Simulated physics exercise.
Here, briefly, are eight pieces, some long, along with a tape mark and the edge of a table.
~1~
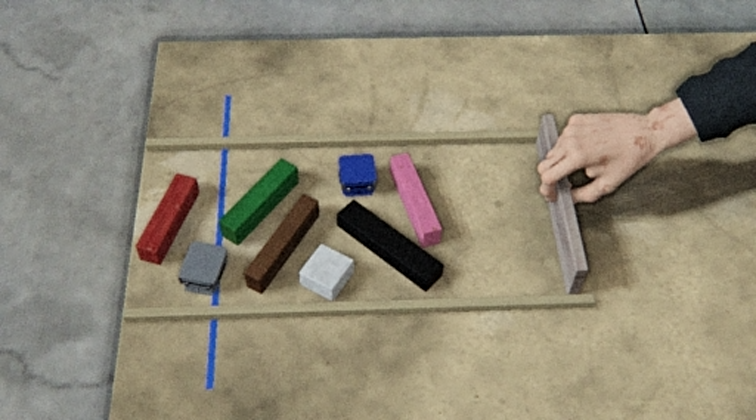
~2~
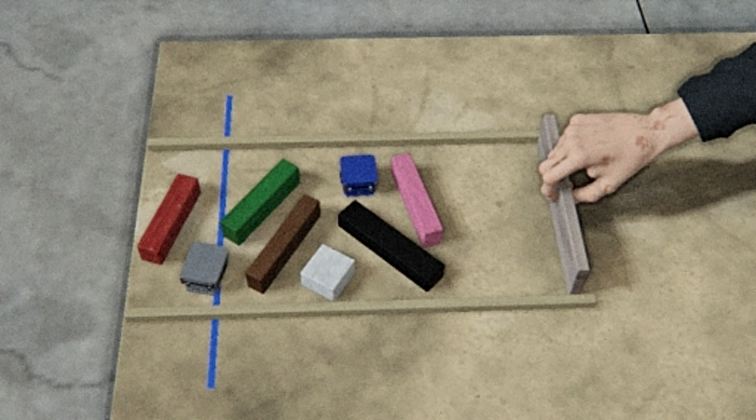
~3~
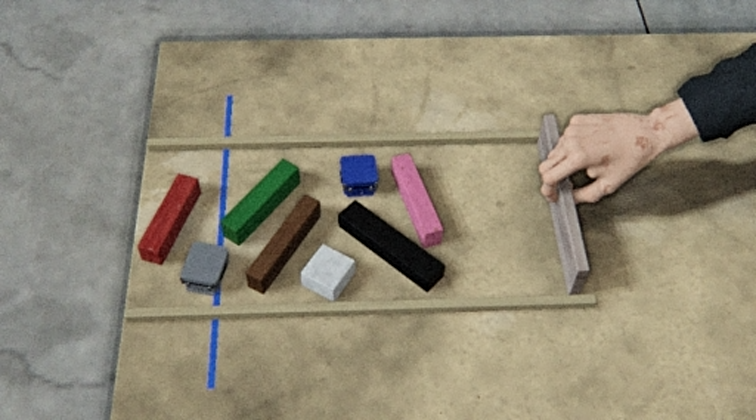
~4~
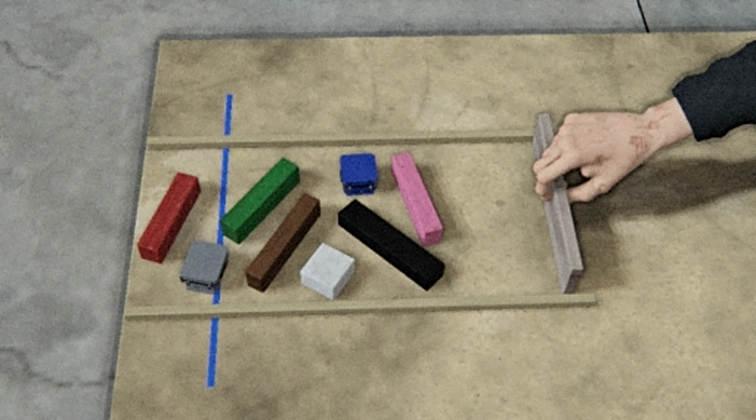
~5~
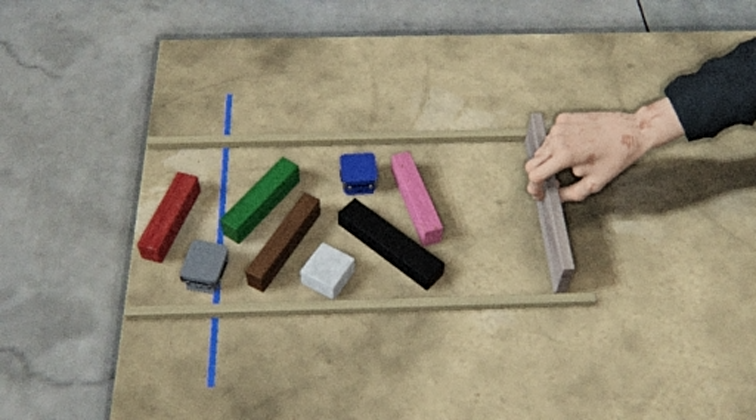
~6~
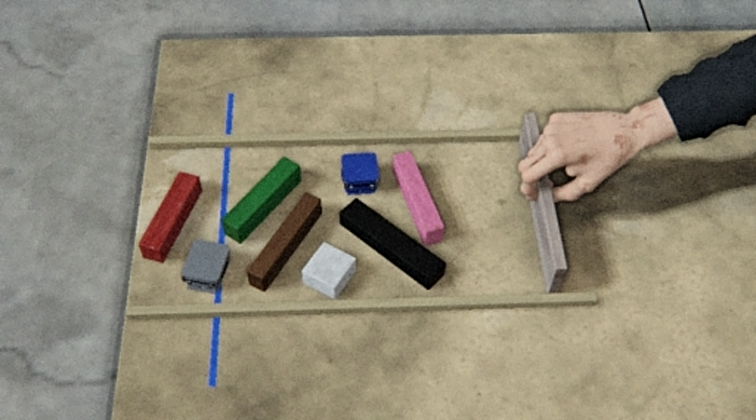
A hand in a dark sleeve, seen from above at a tan tabletop over a grey floor, holds a greyish board upright between two thin rails. To its left lie a pink bar, black stick, blue case, white block, brown and green sticks, then a grey case and red bar by a blue tape line. The hand slides the board slightly left, touching no pieces, while the view stays nearly still.
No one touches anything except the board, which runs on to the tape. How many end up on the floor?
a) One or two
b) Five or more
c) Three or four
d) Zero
One or two.
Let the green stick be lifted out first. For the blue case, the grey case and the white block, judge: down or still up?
Blue case: Is still there; grey case: Is gone; white block: Is still there.
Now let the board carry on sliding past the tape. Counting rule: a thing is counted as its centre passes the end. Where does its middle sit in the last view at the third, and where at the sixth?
First roughly (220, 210), later roughly (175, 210).
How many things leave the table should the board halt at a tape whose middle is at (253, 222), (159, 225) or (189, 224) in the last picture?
The three tries give 1, 7 and 5.
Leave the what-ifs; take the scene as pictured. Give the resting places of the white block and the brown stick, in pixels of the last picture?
Final centres, in order: Near (148, 282), near (139, 240).
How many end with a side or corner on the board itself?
It's 1.
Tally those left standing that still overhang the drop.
I'd put it at 3.
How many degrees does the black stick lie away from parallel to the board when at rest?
Angle: Close to 5 degrees.
Soon after, none off yet; red bar at rest near (172, 216); grey case at rest near (207, 267); green stick at rest near (263, 199).
Then, none off yet; red bar at rest near (172, 216); grey case at rest near (207, 267); green stick at rest near (261, 199).
Further on, none off yet; red bar moved a little near (150, 212); grey case moved about its own width near (147, 263); green stick moved about its own width near (188, 197).
At rest, the number that fall off is one or two; fallen, grey case and red bar.
